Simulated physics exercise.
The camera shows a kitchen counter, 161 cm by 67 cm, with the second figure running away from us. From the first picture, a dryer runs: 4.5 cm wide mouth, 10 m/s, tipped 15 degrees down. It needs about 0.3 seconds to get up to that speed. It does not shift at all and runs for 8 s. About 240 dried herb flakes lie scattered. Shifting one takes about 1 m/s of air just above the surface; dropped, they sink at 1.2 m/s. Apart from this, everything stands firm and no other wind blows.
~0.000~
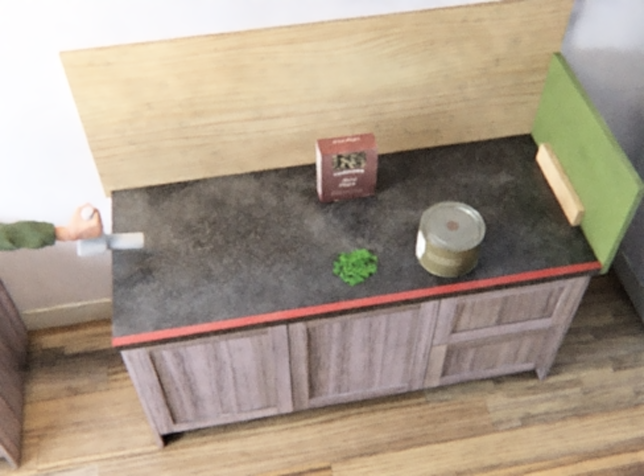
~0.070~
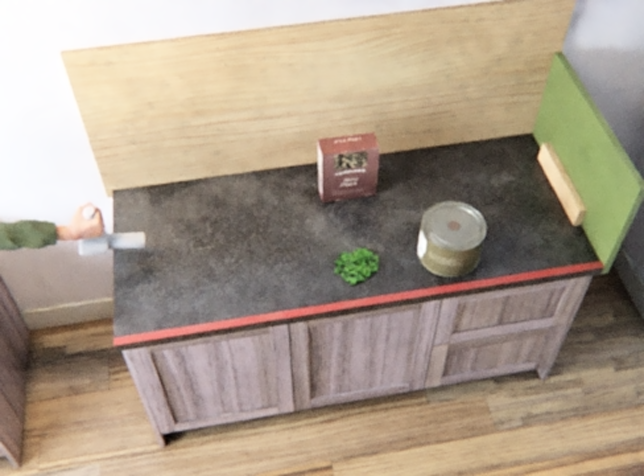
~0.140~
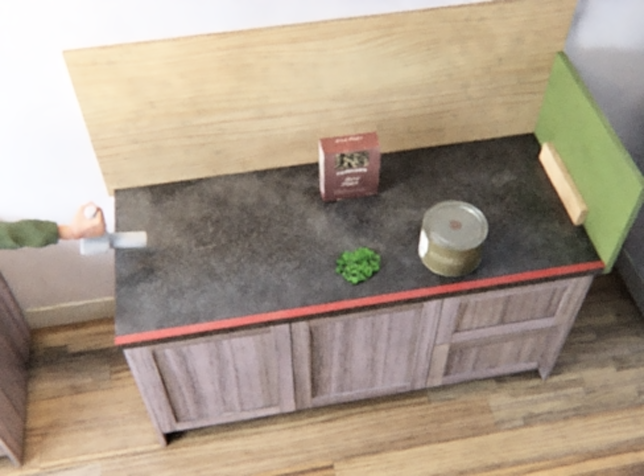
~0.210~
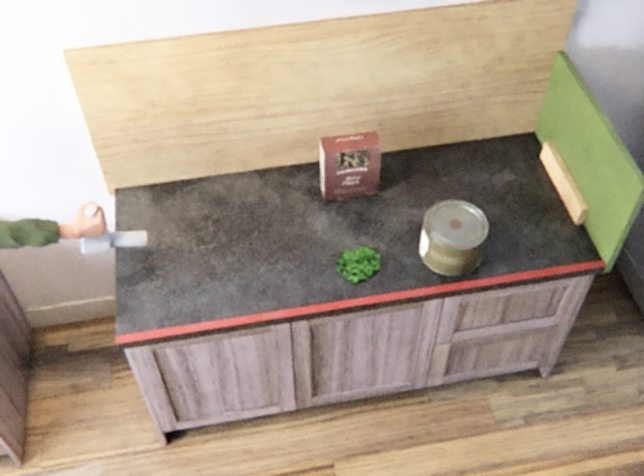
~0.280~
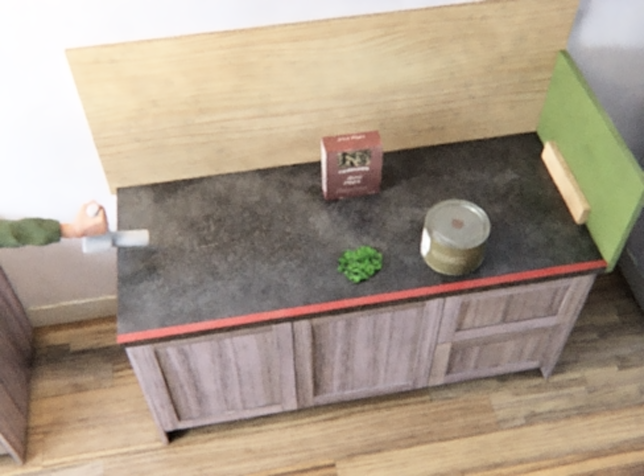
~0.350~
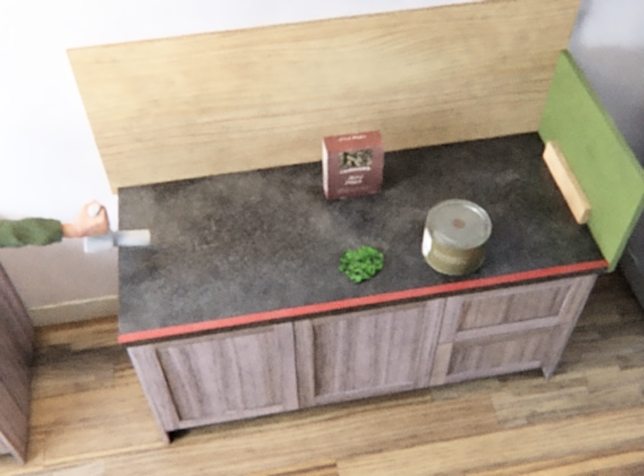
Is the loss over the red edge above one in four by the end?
Over a quarter is lost there.
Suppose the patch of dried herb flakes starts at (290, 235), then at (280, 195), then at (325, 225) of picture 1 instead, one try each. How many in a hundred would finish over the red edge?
In turn: 50 per cent, 0 per cent, 40 per cent.
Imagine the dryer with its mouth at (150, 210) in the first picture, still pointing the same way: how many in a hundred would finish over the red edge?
It would come out near 40 in a hundred.
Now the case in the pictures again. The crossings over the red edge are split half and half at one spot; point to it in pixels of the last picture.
(448, 291).
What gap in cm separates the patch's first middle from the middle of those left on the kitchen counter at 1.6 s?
Around 25 cm from the start.
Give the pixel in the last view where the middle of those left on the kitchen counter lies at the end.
Look near pixel (450, 278) of the last view.
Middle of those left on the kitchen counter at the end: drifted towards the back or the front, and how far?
Toward the near side, roughly 10 cm.
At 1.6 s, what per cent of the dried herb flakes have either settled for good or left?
Roughly 50 per cent of them.
After 1.6 s, 49 % are on the move or not yet settled, 51 % are over the red edge; the middle of those still in play is near (436, 267).
After 2.6 s, 31 % are on the move or not yet settled, 62 % are over the red edge; the middle of those still in play is near (436, 267).
After 4.4 s, 22 % are on the move or not yet settled, 68 % are over the red edge; the middle of those still in play is near (436, 267).
After 8.0 s, at the end, 75 % are over the red edge; the middle of those still in play is near (450, 278).
